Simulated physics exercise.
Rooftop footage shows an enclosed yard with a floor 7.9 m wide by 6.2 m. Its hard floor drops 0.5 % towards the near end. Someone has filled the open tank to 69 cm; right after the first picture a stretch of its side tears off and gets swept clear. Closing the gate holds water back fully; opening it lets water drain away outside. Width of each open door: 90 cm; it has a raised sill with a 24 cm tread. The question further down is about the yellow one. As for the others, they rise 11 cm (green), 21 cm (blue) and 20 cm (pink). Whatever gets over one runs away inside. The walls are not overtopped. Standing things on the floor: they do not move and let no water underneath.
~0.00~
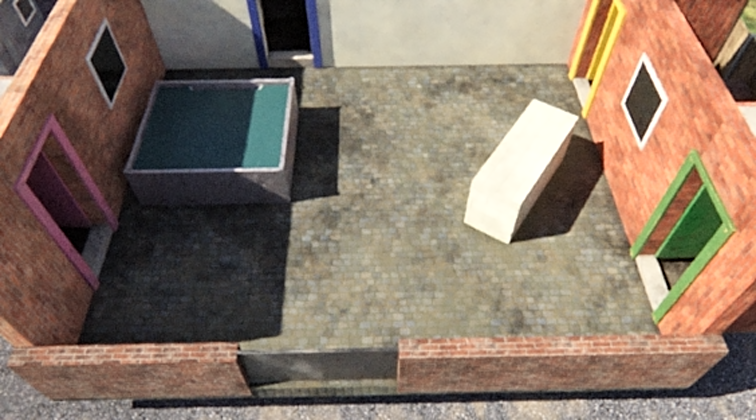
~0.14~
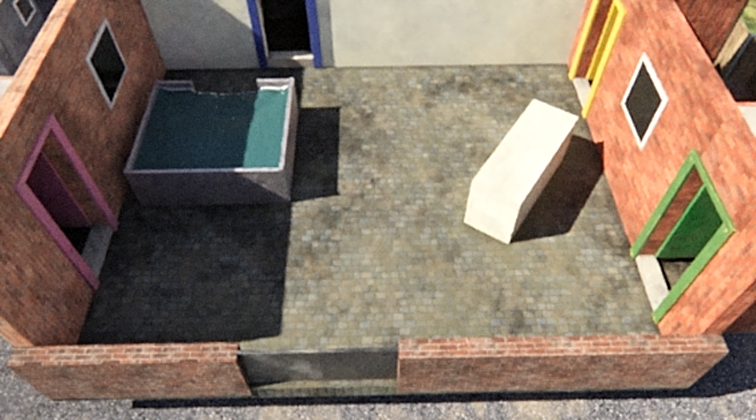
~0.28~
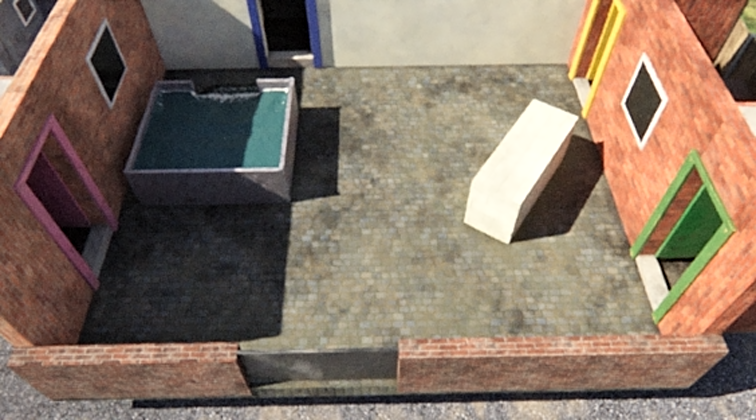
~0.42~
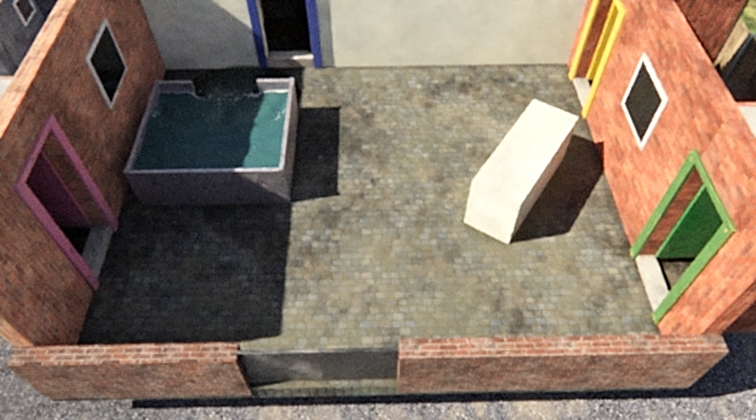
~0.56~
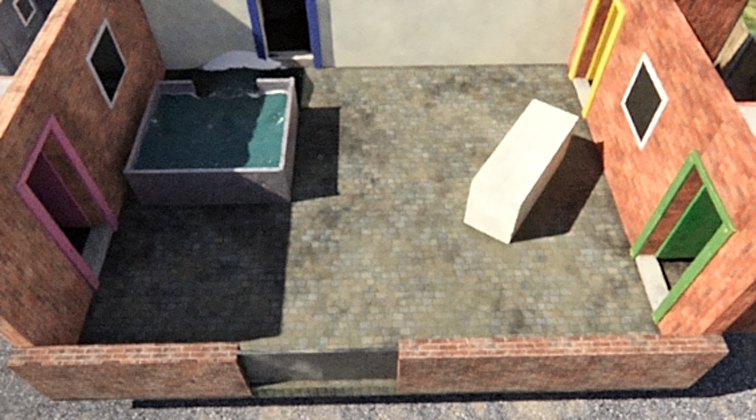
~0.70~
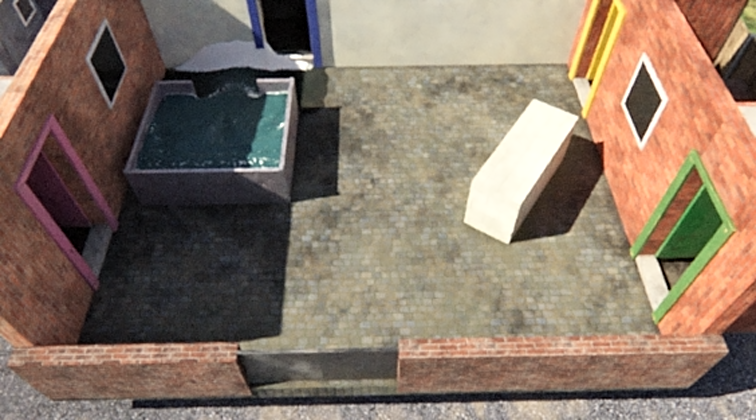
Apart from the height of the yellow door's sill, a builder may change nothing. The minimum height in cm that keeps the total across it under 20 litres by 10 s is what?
It is close to 12 cm.
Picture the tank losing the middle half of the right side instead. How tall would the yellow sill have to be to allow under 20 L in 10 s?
Roughly 23 cm.
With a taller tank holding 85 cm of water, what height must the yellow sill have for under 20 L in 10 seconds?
Then around 16 centimetres.
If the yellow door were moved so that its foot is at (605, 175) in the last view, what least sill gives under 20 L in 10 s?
About 6.5 cm.
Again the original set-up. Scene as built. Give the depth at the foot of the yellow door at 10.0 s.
Some 10.0 centimetres.
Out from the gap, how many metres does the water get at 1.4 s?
Distance from gap: Approx. 3.4 m.
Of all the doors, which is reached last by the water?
Green, last of all.
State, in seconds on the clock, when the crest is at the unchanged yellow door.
At roughly 5.5 s.
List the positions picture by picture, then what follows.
The open tank at (216, 126) is whole and still, 69 cm deep; the yellow door at (594, 51) is dry, in the first picture.
Water pours out on the far side and has run 0.3 m, to a hidden place; about 10 cm deep outside, 69 cm at the back, in the second picture.
The gap is on the far side, the front 0.8 m out at a hidden place; the back of the open tank holds 69 cm, in the third picture.
The front is at (222, 69), 1.3 m from the gap on the far side; 2.3 m2 of floor is wet, 69 cm left at the back, in the fourth picture.
The front is at (295, 67), 1.4 m from the gap on the far side; 3.1 m2 of floor is wet, 66 cm left at the back, in the fifth picture.
The front is at (320, 67), 1.7 m from the gap on the far side; 3.7 m2 of floor is wet, 58 cm left at the back; 4.9 m in a straight line remain to the yellow door at (594, 51), in the sixth picture.
After 1.4 s water covers 10 % of the floor, deepest (58 cm) near (175, 71); it has not reached the yellow door.
After 3.0 s water covers 40 % of the floor, deepest (34 cm) near (174, 109); 10 cm at the yellow door, 0 litres in over its 6 cm sill.
After 10.0 s water covers 95 % of the floor, deepest (13 cm) near (174, 77); 10 cm at the yellow door, 164 litres in over its 6 cm sill.
At the yellow door as built, the water arrived by 2.9 s and peaked near 16 cm at 5.4 s.
With a sill of 10.5 cm, 43 litres would have come in within the 10 s; with 14 cm, 6 litres. So under 20 litres takes about 12 cm.
